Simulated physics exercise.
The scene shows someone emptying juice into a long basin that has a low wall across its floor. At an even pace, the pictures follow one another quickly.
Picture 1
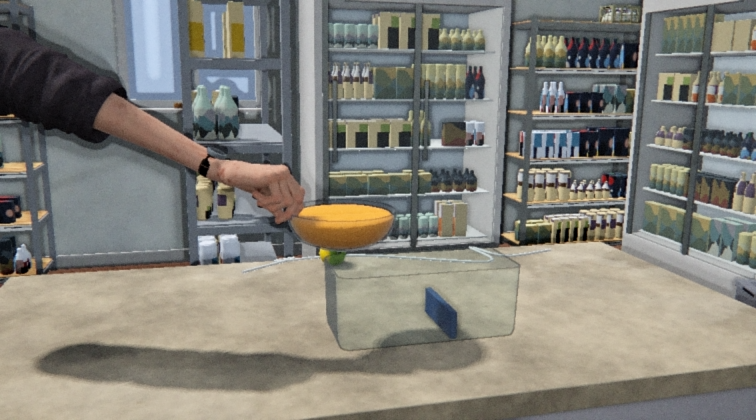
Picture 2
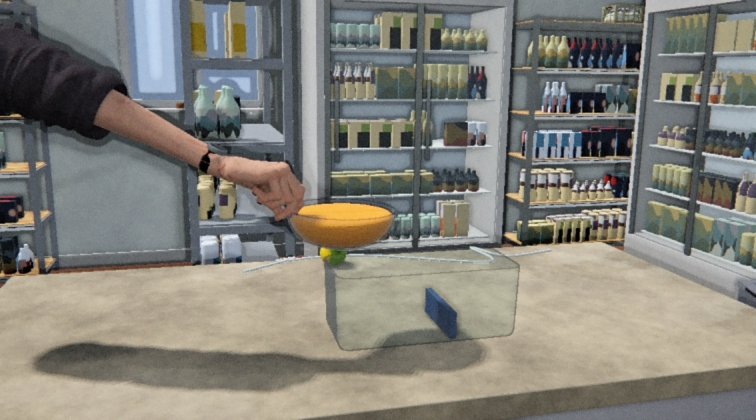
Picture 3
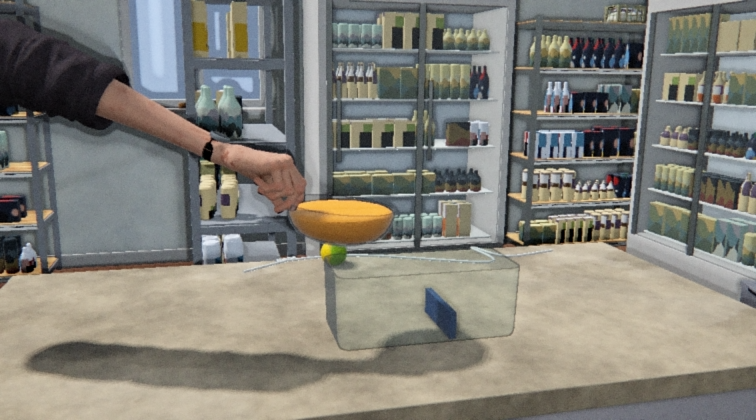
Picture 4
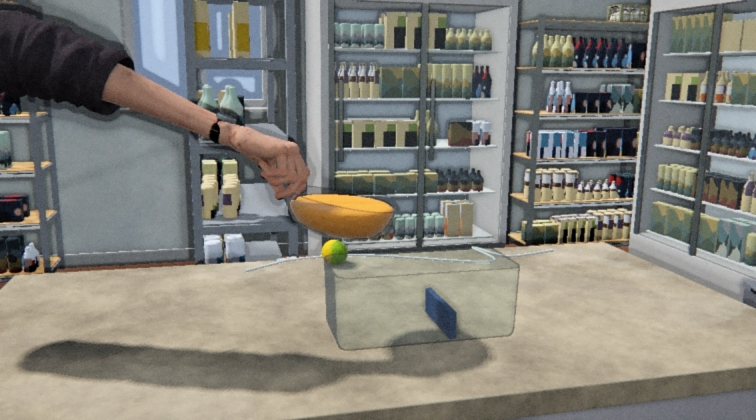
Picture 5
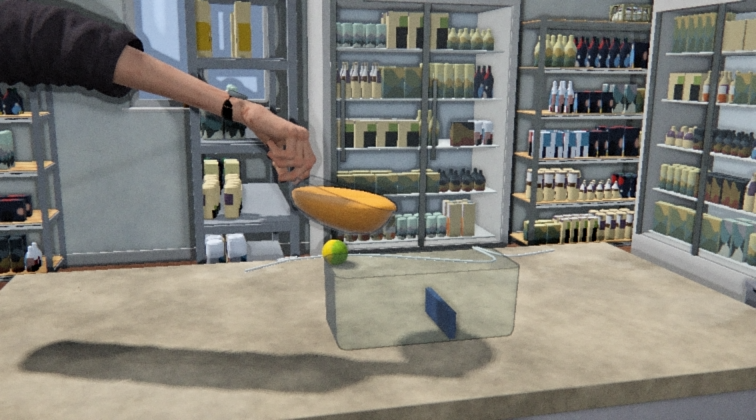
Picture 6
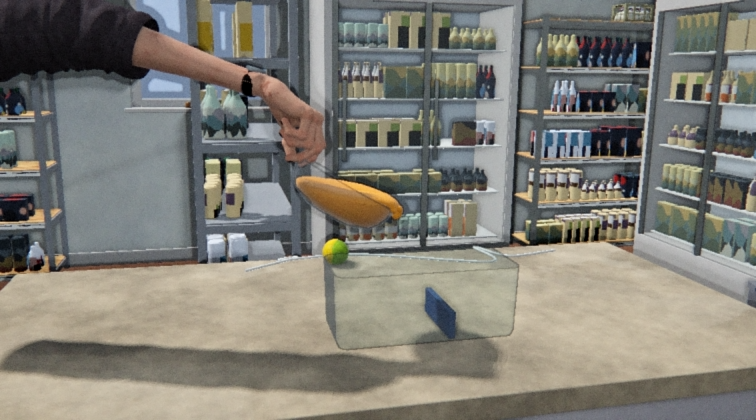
A hand gradually tilts an orange bowl down to the right above a clear basin.
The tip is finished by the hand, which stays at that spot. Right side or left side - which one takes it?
The right region takes the most.
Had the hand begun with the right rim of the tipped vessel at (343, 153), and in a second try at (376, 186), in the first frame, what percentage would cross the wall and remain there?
20 %, then 50 %.
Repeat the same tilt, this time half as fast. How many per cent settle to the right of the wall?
Roughly 65 percent.
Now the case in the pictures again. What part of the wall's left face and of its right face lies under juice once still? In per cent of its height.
Left part: 20 per cent; right part: 80.
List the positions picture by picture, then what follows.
The first frame shows tilt 0°; pouring edge (394, 208); surface from (289, 217) to (391, 212); the long basin's rim runs from (331, 268) to (505, 257); the wall's top is at (441, 300).
The second frame shows tilt 1°; pouring edge (394, 209); surface from (289, 216) to (391, 211).
The third frame shows tilt 5°; pouring edge (393, 209); surface from (289, 211) to (390, 209).
The fourth frame shows tilt 12°; pouring edge (393, 209); surface from (290, 203) to (391, 205).
The fifth frame shows tilt 20°; pouring edge (392, 209); surface from (292, 192) to (391, 204); 3 per cent is over the edge.
The sixth frame shows tilt 30°; pouring edge (392, 208); surface from (296, 180) to (380, 197); 9 per cent is over the edge.
A moment on, the tilt is 88° and 13 per cent is still to pour, 6 is left of the wall and 18 right of it.
Next, the tilt is 98° and 0 per cent is still to pour, 14 is left of the wall and 66 right of it.
Then the tilt is 98° and 0 per cent is still to pour, 22 is left of the wall and 58 right of it.
Later the tilt is 98° and 0 per cent is still to pour, 30 is left of the wall and 63 right of it.
In the end 33 per cent lies left of the wall, 60 right of it and 7 outside.
